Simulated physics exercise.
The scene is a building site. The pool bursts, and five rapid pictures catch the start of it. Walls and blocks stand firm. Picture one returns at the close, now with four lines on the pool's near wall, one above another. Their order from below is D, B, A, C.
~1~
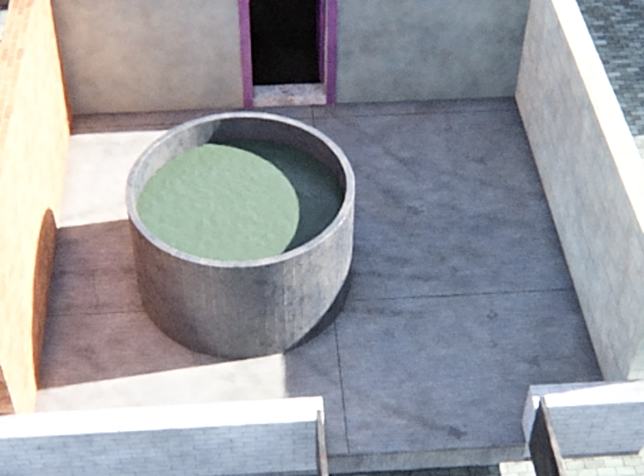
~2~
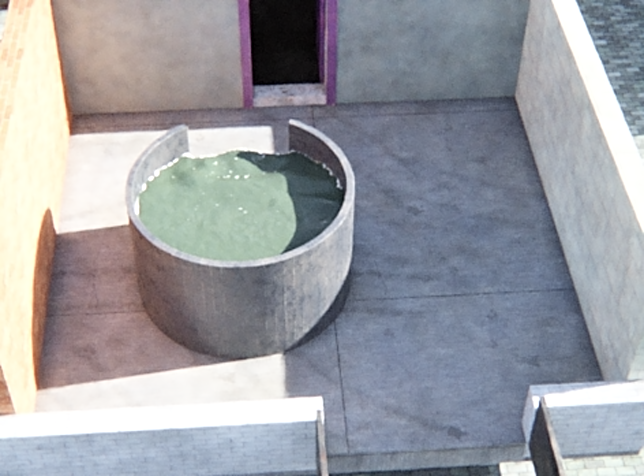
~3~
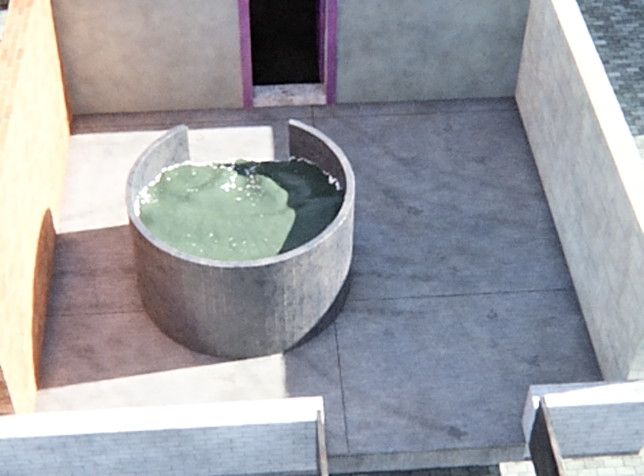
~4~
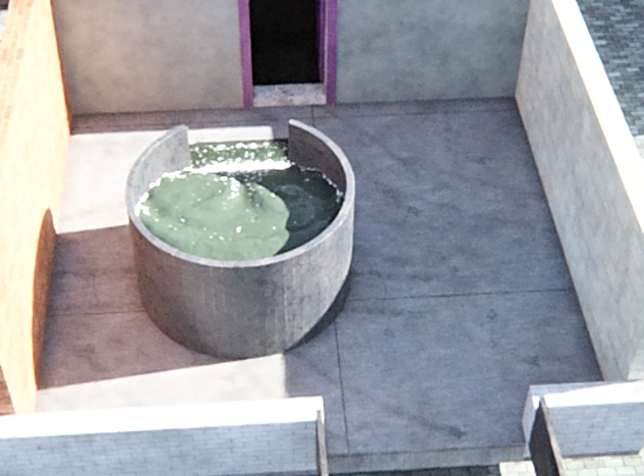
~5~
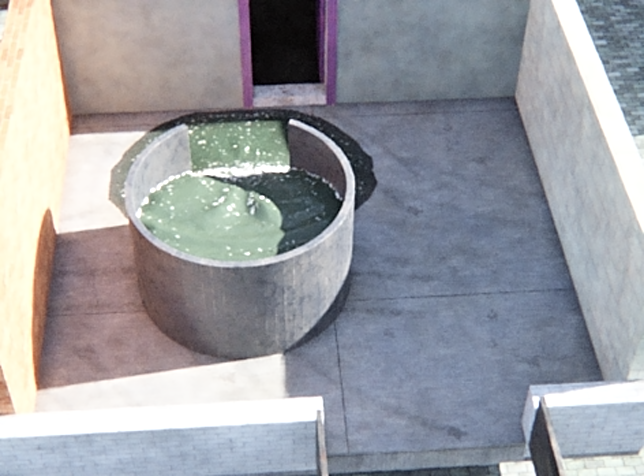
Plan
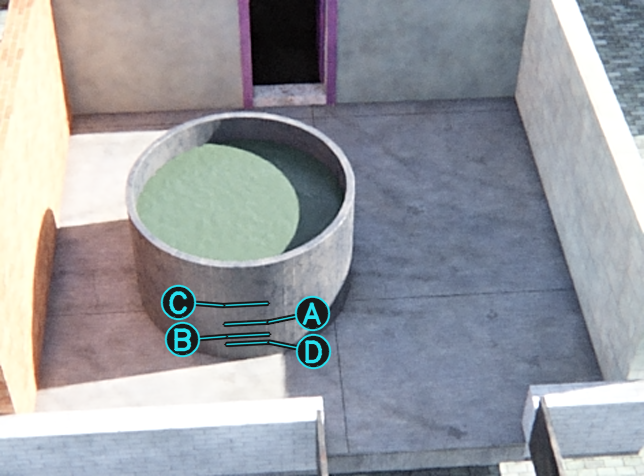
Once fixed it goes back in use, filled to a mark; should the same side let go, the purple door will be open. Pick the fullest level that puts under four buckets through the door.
B is the one.
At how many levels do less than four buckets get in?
Two.
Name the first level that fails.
That is level A.
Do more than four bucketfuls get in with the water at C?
Yes, that goes wrong.
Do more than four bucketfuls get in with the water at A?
Yes, that goes wrong.
In cyan, A at (246, 323); B at (247, 335); C at (245, 304); D at (247, 343); from the bottom up D, B, A, C.
With A, about 10 bucketfuls get in.
With B, a bucket or two gets in.
With C, dozens of bucketfuls pour in.
With D, nothing gets over.
